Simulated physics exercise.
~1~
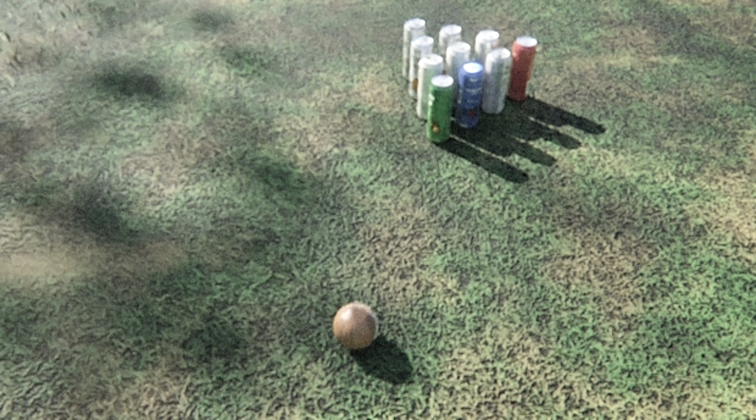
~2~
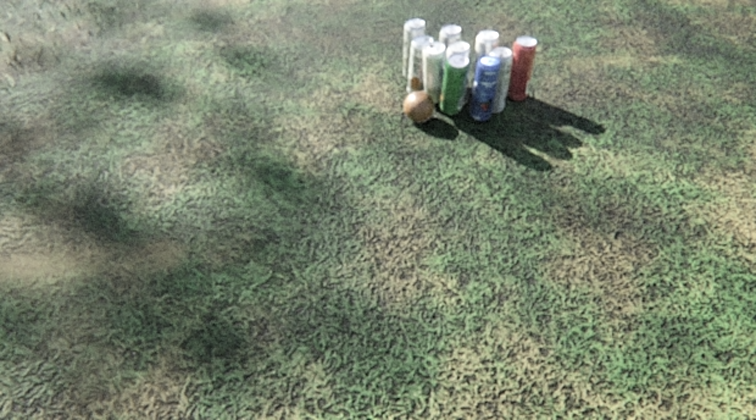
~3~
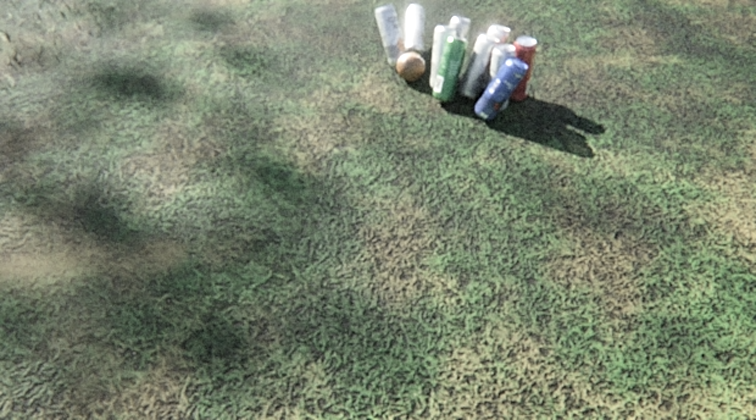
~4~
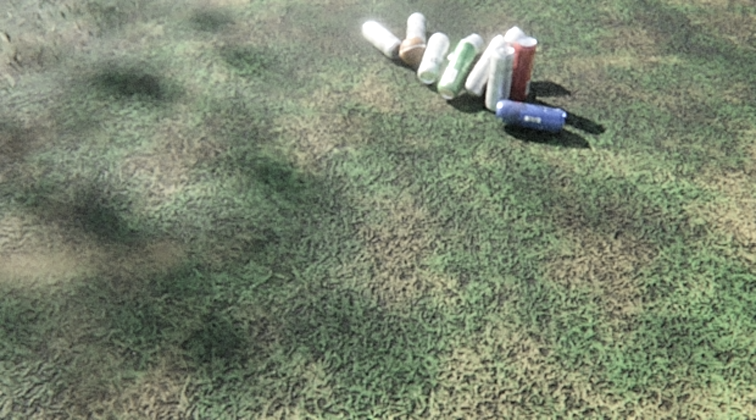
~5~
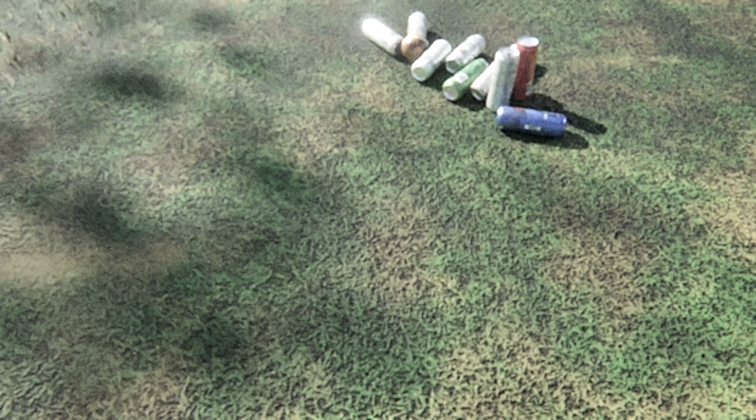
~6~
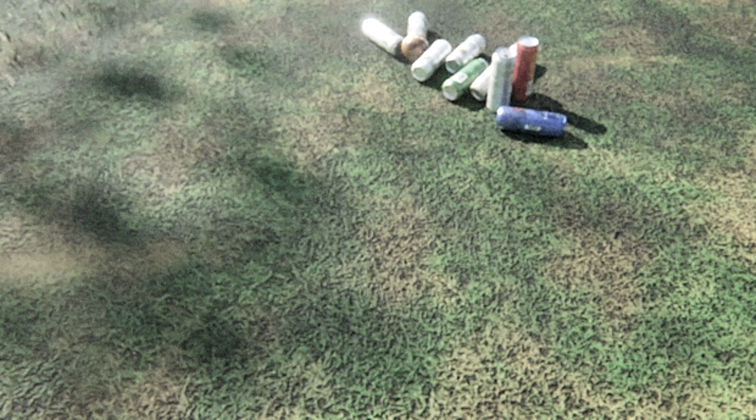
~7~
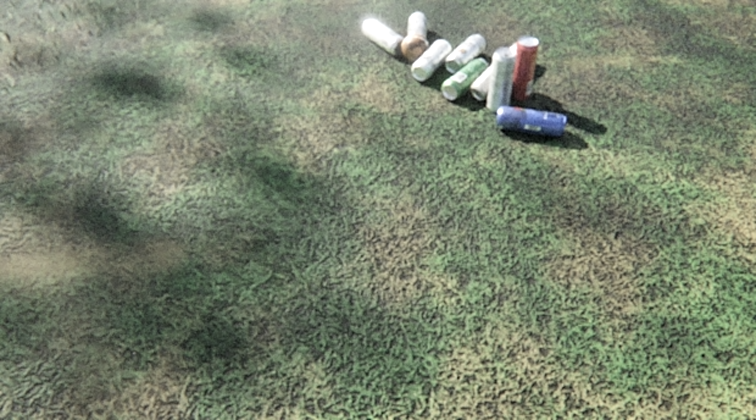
A tight cluster of upright cans, mostly white with a green one at the front, a blue one beside it and a red one at the right, stands on patchy green turf, seen from above by a still camera. A brown wooden ball rolls away from the viewer and strikes the left side of the group. The green and blue cans are jostled, then the ball pushes deeper as the cans tip against one another. Most topple, the blue one falling flat in front. The ball stops among the fallen white cans at left, while the red can and a white neighbour remain standing.
